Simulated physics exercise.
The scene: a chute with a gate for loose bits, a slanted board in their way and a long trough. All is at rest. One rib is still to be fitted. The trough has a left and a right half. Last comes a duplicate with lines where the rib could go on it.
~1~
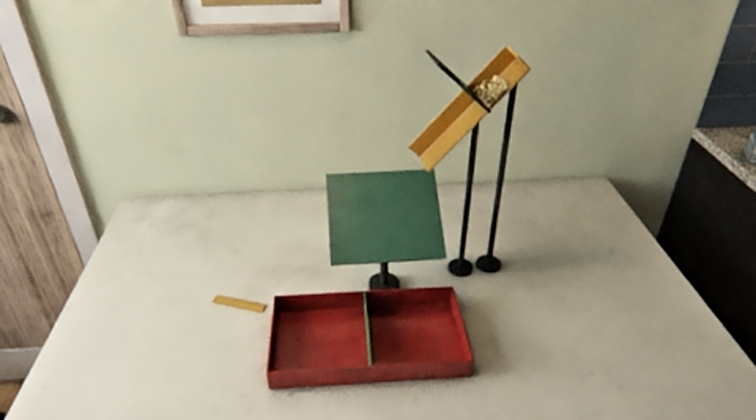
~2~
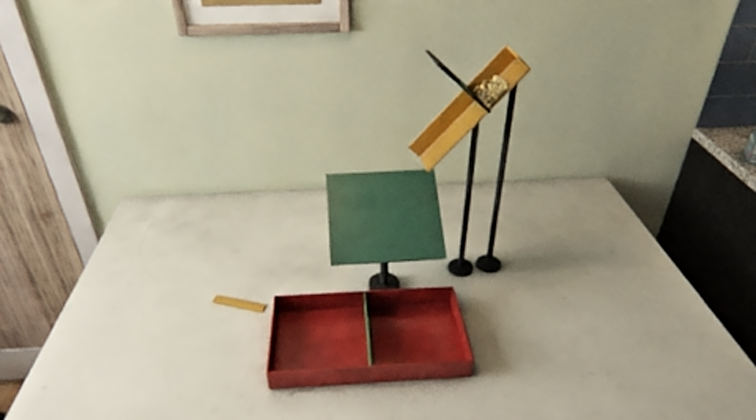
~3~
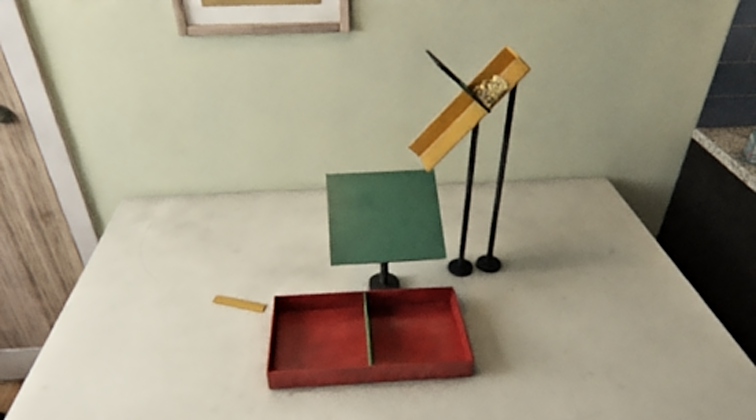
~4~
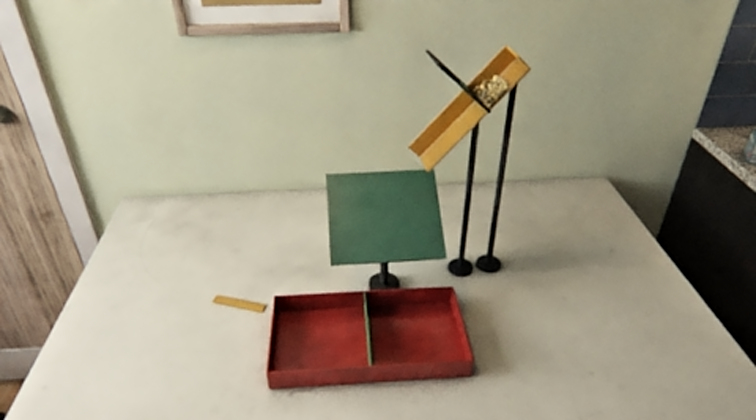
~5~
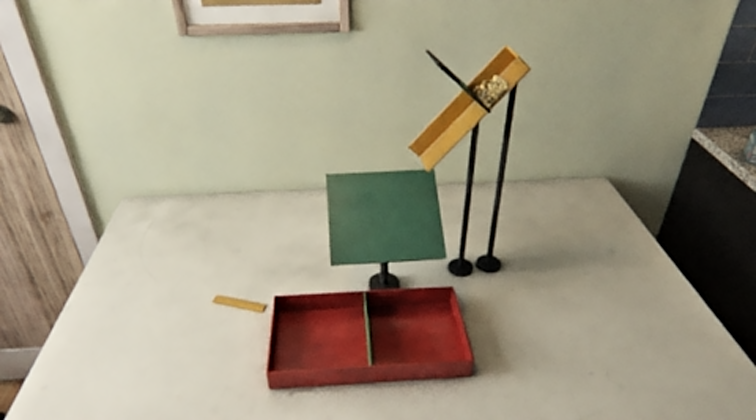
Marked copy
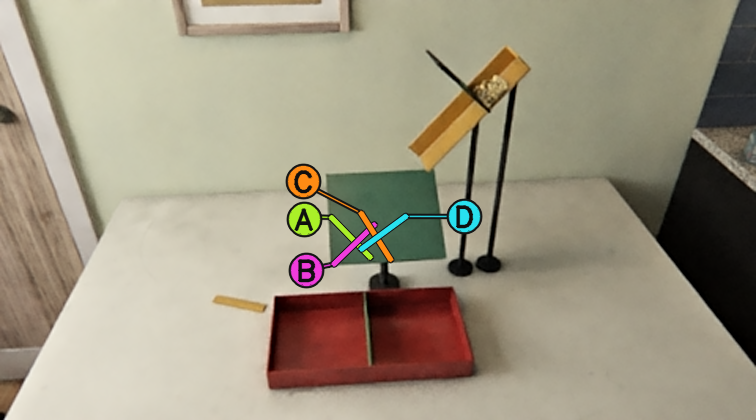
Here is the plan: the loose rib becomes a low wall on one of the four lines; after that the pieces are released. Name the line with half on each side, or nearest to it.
It is B.
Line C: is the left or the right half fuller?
Right.
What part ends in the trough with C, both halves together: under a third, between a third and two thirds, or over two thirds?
It is over two thirds.
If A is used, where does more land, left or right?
More lands on the right.
On the marked copy, line A from (331, 217) to (370, 257); line B from (374, 224) to (333, 264); line C from (361, 213) to (390, 259); line D from (405, 216) to (361, 249).
For line A, of what is caught, just a few in the left half, almost all in the right.
For line B, of what is caught, roughly half in the left half, roughly half in the right.
For line C, of what is caught, about a tenth in the left half, almost all in the right.
For line D, of what is caught, every piece in the left half, not one piece in the right.
